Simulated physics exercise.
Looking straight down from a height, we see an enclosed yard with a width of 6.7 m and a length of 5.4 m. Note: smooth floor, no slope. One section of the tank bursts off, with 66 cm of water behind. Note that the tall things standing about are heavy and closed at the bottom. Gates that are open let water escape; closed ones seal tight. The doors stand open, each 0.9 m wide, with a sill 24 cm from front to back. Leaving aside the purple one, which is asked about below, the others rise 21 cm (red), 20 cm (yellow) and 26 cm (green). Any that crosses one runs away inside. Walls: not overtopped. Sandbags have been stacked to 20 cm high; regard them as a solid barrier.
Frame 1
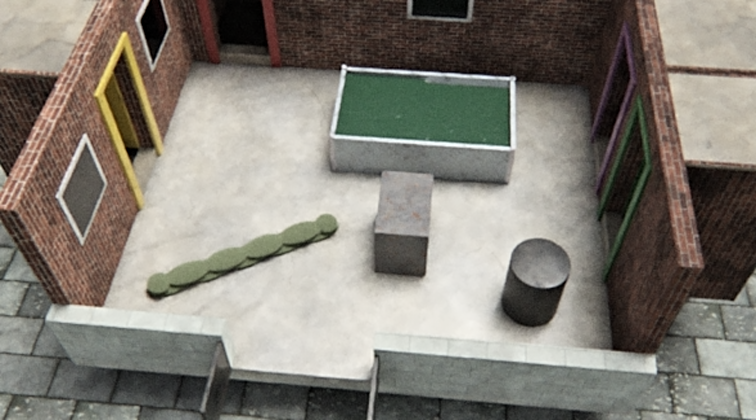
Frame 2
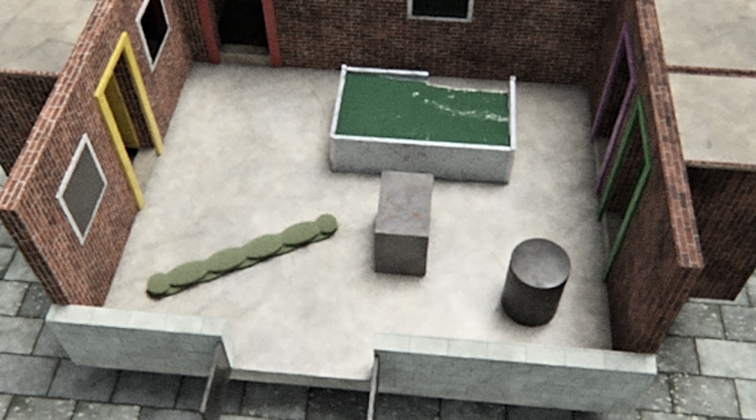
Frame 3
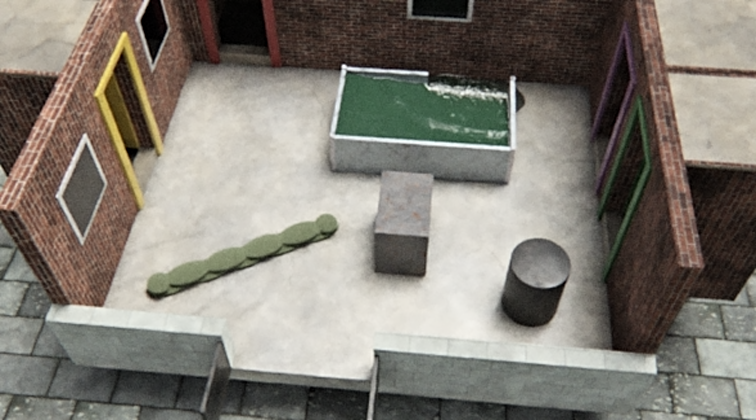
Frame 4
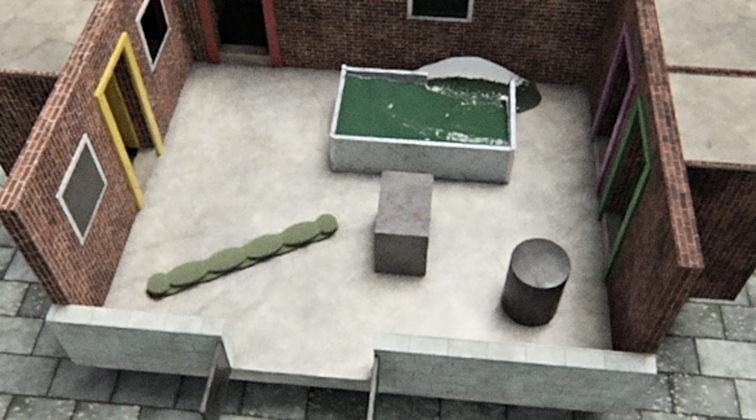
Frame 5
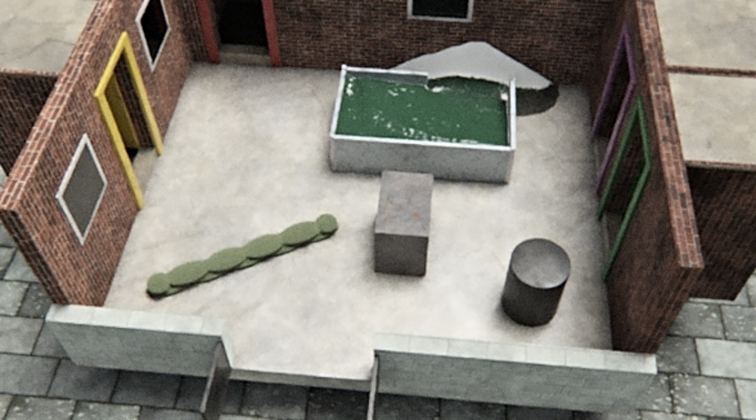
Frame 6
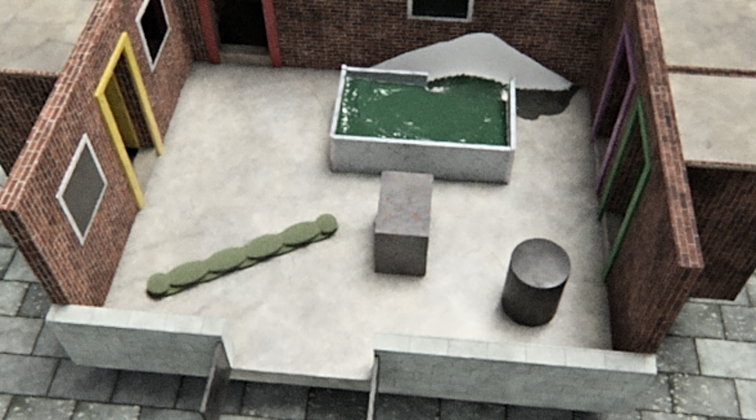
In a brick-walled yard, water pours from the tank's far side and spreads across the floor.
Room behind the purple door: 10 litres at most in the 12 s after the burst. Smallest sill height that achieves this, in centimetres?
11 cm.
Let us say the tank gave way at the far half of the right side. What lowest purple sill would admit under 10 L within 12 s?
It should stand roughly 32 cm high.
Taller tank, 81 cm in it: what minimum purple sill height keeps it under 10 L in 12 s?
Around 14.5 cm high.
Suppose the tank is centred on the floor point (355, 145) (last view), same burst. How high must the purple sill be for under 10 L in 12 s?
Then it needs to be around 15 cm high.
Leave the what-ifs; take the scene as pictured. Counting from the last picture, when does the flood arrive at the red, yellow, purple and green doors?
Red 0.7 s, yellow 2.0 s, purple 0.6 s, green 1.1 s.
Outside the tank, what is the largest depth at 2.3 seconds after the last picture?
Max depth: Near 31 cm.
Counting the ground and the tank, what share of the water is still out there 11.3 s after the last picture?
About 88 in every hundred.
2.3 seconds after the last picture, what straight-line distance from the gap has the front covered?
Close to 5.2 metres, I'd say.
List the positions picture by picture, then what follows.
The first picture shows the tank at (425, 111) is whole and still, 66 cm deep; the purple door at (610, 118) is dry.
In the second picture, the front is at a hidden place, 0.3 m from the gap on the far side; 0.3 m2 of floor is wet, 66 cm left at the back.
In the third picture, water pours out on the far side and has run 0.8 m, to a hidden place; about 11 cm deep outside, 66 cm at the back.
In the fourth picture, water pours out on the far side and has run 0.9 m, to (529, 84); about 17 cm deep outside, 61 cm at the back.
In the fifth picture, the gap is on the far side, the front 1.1 m out at (554, 86); the back of the tank holds 55 cm.
In the sixth picture, the gap is on the far side, the front 1.4 m out at (576, 87); the back of the tank holds 56 cm; the purple door at (610, 118), 2.2 m from the gap, is still 1.5 m from the nearest water.
Then, 0.7 s after the last picture water covers 15 % of the floor, deepest (52 cm) near (587, 93); 8 cm at the purple door, 0 litres in over its 16 cm sill.
Then, 2.3 s after the last picture water covers 45 % of the floor, deepest (31 cm) near (576, 92); 13 cm at the purple door, 1 litre in over its 16 cm sill.
Then, 11.3 s after the last picture water covers 95 % of the floor, deepest (10 cm) near (175, 345); 4 cm at the purple door, 1 litre in over its 16 cm sill.
At the purple door as built, the water peaked near 15 cm, 1.5 s after the last picture.
Run again over the same 12 s with other heights there, 20 litres in over 9 cm, 7 litres over 12 cm. The limit of 10 litres is kept from about 11 cm up.
